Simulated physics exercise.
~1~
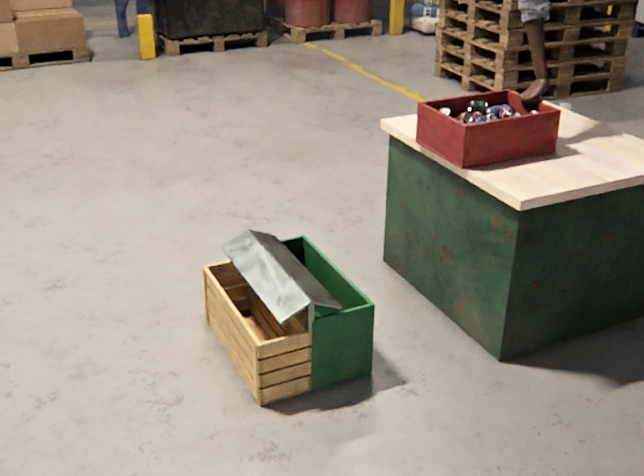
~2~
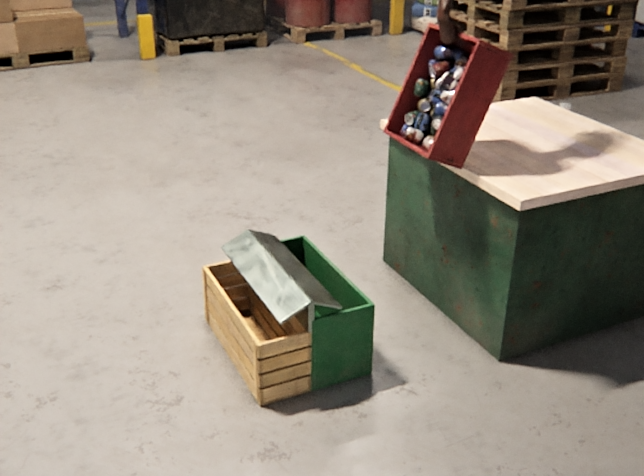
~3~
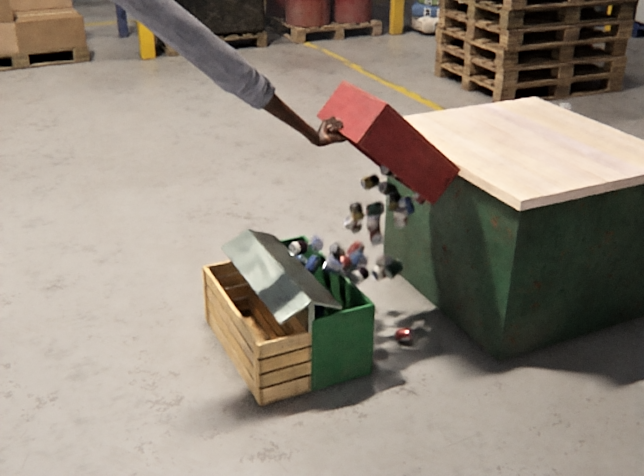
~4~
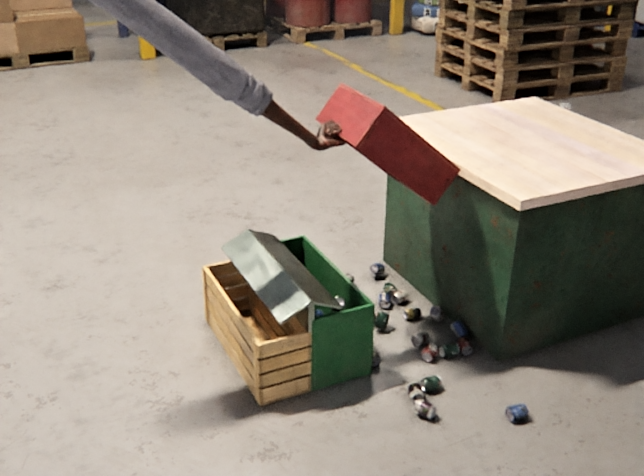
The footage shows a hand tipping a red crate of small cans off a green bench with a pale top, spilling them toward a green trough beside a wooden box. Some land in the trough, but many end up scattered on the floor between it and the bench.
